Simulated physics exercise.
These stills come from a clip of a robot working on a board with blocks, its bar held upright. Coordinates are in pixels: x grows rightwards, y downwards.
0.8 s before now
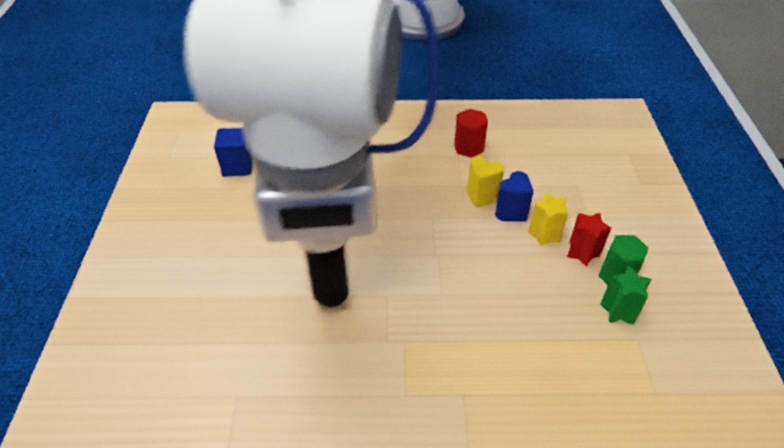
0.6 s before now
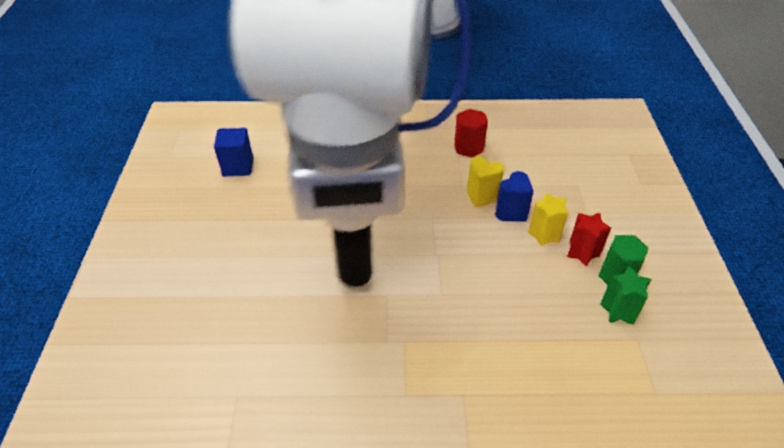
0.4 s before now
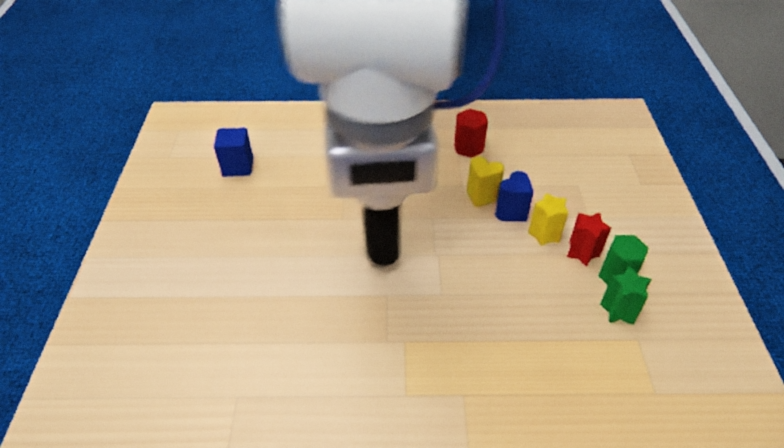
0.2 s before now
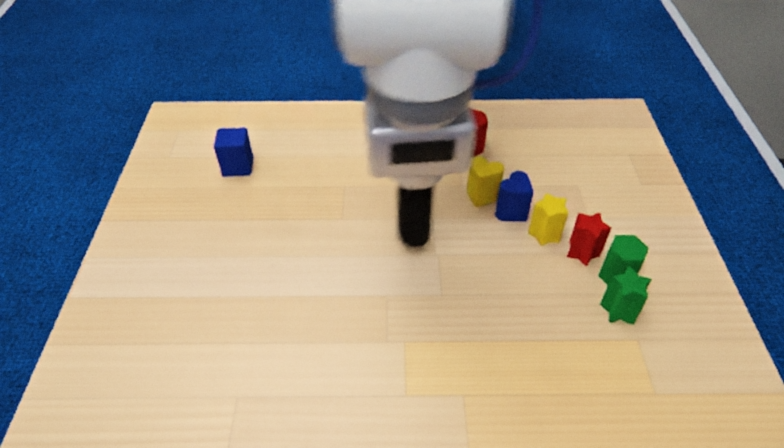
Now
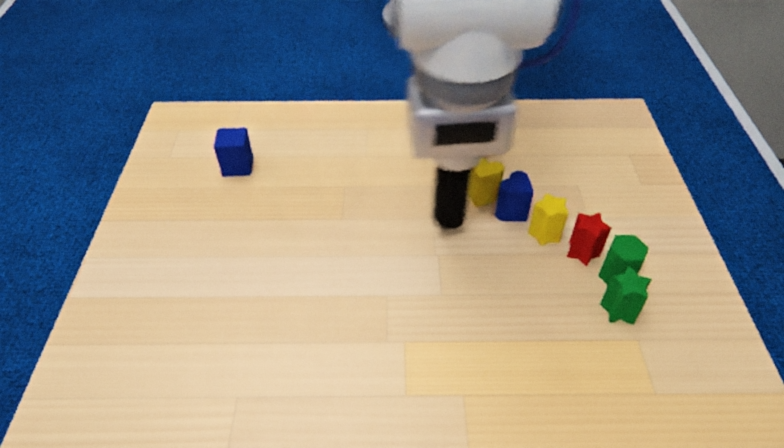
A white robot arm with a black bar moved steadily right and toward the back of a wooden board, nearing the yellow and blue heart blocks, while all the colored blocks stayed still.
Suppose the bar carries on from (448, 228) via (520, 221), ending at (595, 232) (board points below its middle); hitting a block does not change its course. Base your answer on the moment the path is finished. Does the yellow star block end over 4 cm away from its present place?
I'd say yes.
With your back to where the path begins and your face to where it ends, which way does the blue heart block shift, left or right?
So, looking from the first point of the path to the last, the blue heart block moves leftwards.
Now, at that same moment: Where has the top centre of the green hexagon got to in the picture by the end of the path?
If I read the scene right, the answer is (654, 266).
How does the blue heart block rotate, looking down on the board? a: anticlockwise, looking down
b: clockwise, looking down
The one that fits is a, anticlockwise, looking down.
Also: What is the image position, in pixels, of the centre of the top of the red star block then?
In the picture, that point is around (642, 242).
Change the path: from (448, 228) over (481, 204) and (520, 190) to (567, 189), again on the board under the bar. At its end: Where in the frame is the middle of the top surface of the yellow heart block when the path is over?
Expect it around (503, 144).
What follows on the original path. One third of the way, bar (499, 212); blue heart block (531, 179).
Two thirds of the way, bar (548, 215); blue heart block (557, 173), turned 90° anticlockwise; yellow star block (576, 212), turned 15° clockwise; red star block (601, 226).
At the end, bar (598, 222); blue heart block (560, 174), turned 105° anticlockwise; yellow star block (620, 223), turned 35° clockwise; red star block (642, 242), turned 30° clockwise; green hexagon (654, 266), turned 30° clockwise.
